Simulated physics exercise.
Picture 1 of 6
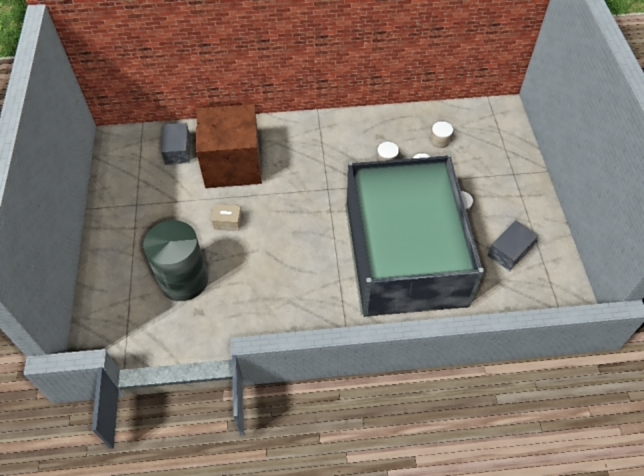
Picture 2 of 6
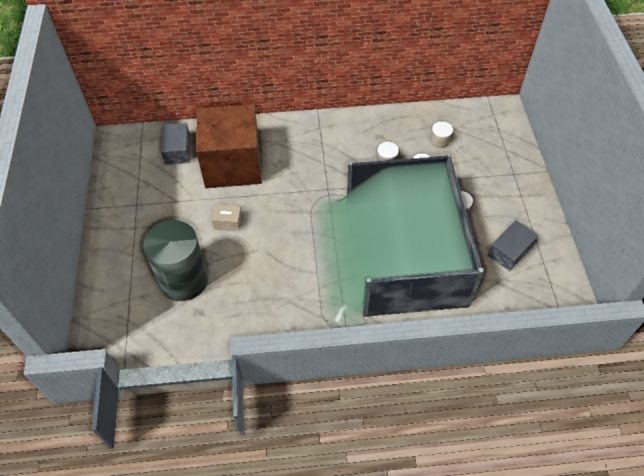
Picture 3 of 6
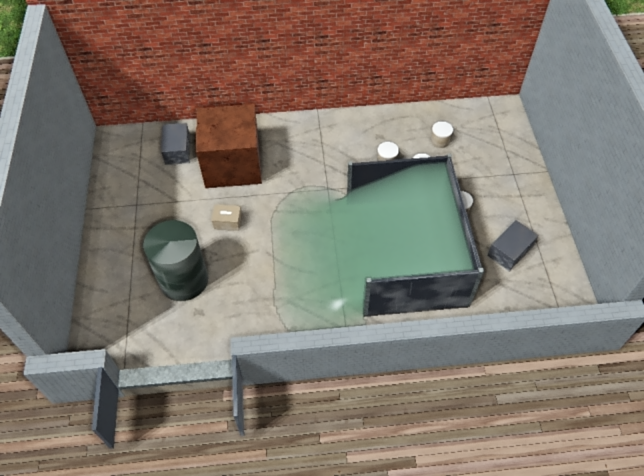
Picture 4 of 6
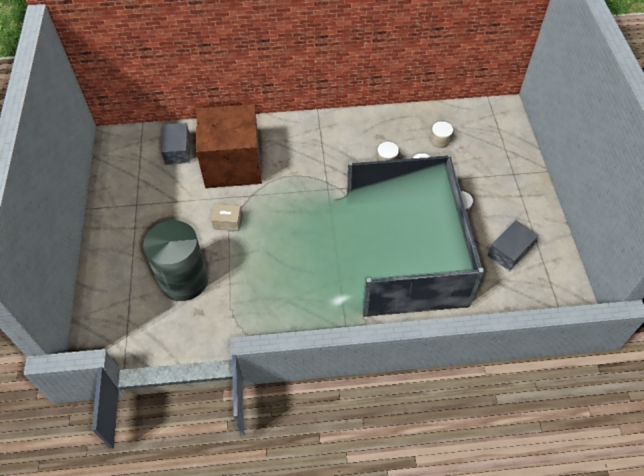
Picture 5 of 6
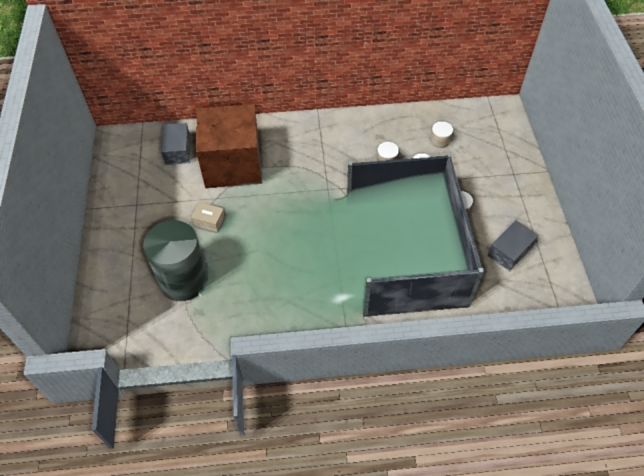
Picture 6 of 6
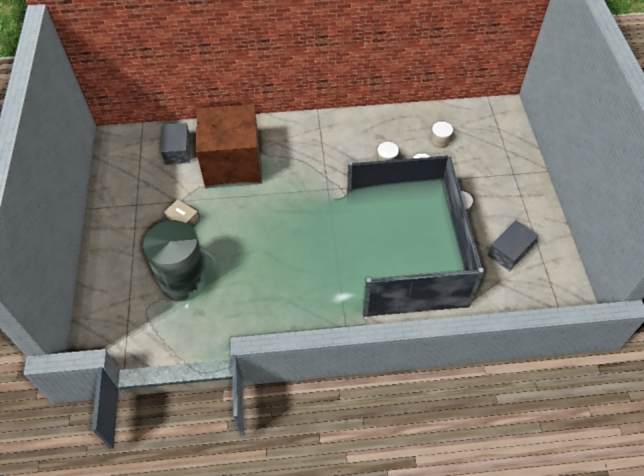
A big open tank of green water lost its left side, and the water spread left across the yard floor, pushing a small tan box leftward toward the dark round barrel while the rusty crate stayed put.
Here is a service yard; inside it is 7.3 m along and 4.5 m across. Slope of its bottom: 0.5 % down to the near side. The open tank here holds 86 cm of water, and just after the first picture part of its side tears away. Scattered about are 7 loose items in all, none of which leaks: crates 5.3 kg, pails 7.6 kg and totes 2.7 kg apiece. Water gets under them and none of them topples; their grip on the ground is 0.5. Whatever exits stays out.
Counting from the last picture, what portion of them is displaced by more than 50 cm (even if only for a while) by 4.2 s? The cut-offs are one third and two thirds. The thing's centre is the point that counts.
I predict short of one in three.
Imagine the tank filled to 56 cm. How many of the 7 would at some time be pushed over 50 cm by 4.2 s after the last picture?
Then 1.
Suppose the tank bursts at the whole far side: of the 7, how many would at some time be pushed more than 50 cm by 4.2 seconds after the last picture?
Then it comes to 5 of them.
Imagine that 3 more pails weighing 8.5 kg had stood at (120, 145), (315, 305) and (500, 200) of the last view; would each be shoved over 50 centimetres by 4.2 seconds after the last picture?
First goes beyond, second goes beyond, third stays inside.
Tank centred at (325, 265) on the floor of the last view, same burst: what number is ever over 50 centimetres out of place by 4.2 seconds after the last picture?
Result: 2 of them.
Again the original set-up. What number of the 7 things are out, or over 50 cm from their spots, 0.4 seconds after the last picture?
I get 1.
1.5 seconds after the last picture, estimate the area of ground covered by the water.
Wet: Near 19 m2.
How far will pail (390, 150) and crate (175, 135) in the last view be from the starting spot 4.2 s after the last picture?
30 cm, then 30 cm.
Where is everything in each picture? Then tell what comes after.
In the first frame, a tote at (226, 213), on the bottom; a crate at (174, 137) rests on the ground; water covers 2.7 m2; 0 of 7 have shifted.
In the second frame, a tote at (226, 213) rests on the ground; a crate at (174, 137) rests on the ground; 3.9 m2 under water; 0 of 7 have shifted.
In the third frame, a tote at (226, 213) rests on the ground; a crate at (174, 137), on the bottom; 5.7 m2 under water; 0 of 7 have shifted.
In the fourth frame, a tote at (226, 213), on the bottom; a crate at (174, 137) rests on the ground; water covers 7.6 m2; 0 of 7 have shifted.
In the fifth frame, a tote at (207, 213), on the bottom, 28 cm from its start; a crate at (174, 137), on the bottom; 9.3 m2 under water; 1 of 7 have shifted.
In the sixth frame, a tote at (181, 212) rests on the ground, 68 cm from its start; a crate at (174, 137), on the bottom; 10.8 m2 under water; 1 of 7 have shifted.
Then, 0.4 s after the last picture 1 of 7 are over 50 cm from their spots; 0 afloat.
Then, 1.5 s after the last picture 1 of 7 are over 50 cm from their spots; 1 afloat.
Then, 2.8 s after the last picture 1 of 7 are over 50 cm from their spots; 2 afloat.
Then, 4.2 s after the last picture 1 of 7 are over 50 cm from their spots, and 1 have been at some point; 2 afloat.
